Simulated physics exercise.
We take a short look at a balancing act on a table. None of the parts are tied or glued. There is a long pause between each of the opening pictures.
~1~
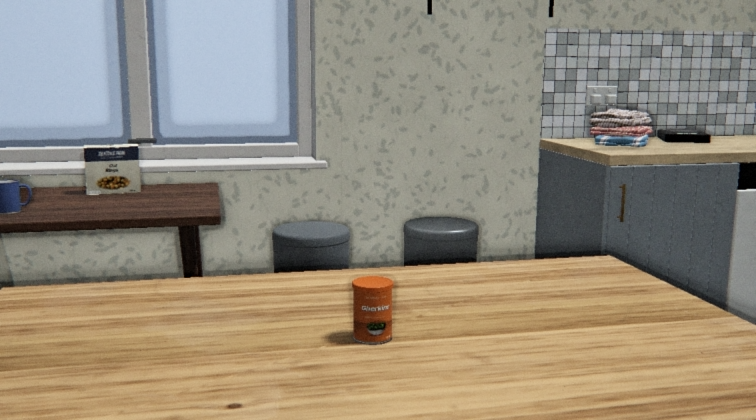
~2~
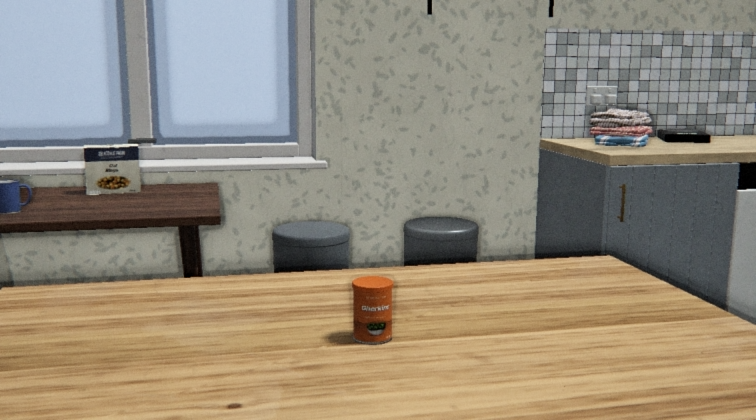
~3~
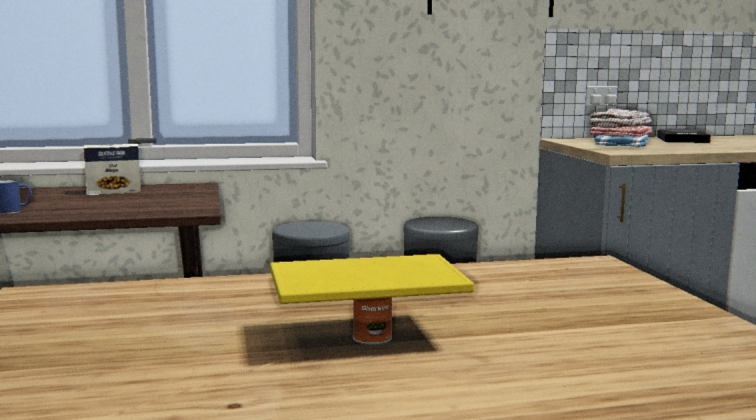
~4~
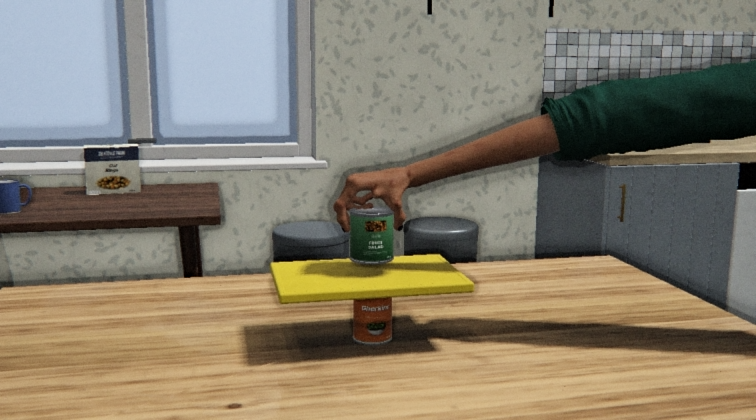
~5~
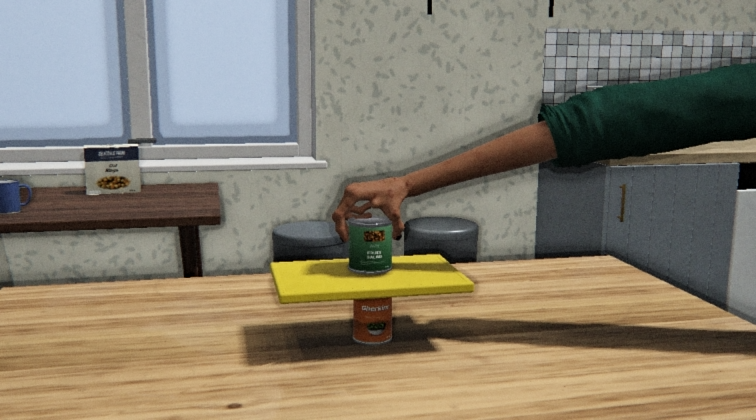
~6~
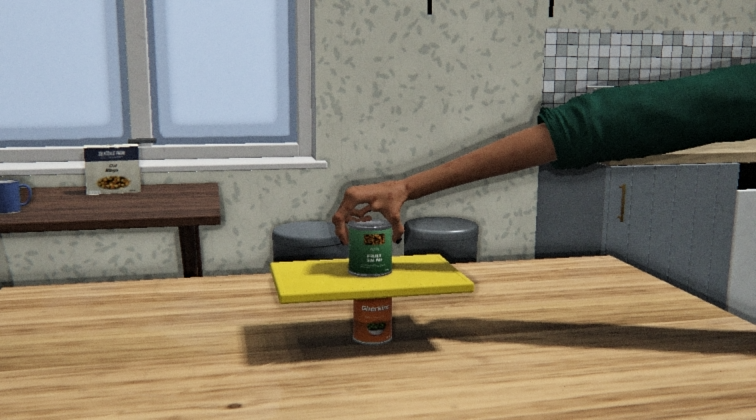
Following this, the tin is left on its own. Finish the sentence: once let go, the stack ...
Once let go, the stack stays put.
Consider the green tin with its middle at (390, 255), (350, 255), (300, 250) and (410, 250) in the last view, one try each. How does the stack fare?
Try 1: Stable; try 2: Stable; try 3: Collapse; try 4: Stable.
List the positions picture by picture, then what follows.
In the first frame, the last thing is not in view yet.
In the second frame, the last thing is not in view yet.
In the third frame, the last thing is not in view yet; yellow lid (368, 277).
The fourth frame shows still above its spot; green tin (372, 235); yellow lid (368, 277).
The fifth frame shows in place under the hand; green tin (370, 244); yellow lid (368, 277).
The sixth frame shows in place under the hand; green tin (370, 248); yellow lid (368, 277).
Then, 0.80 s later than the last frame, all is still.
Then, 1.70 s later than the last frame, green tin resting near (370, 248).
When it is over, all 3 as before. End places, in pixels of the last picture, green tin near (370, 248). The stack stays up.
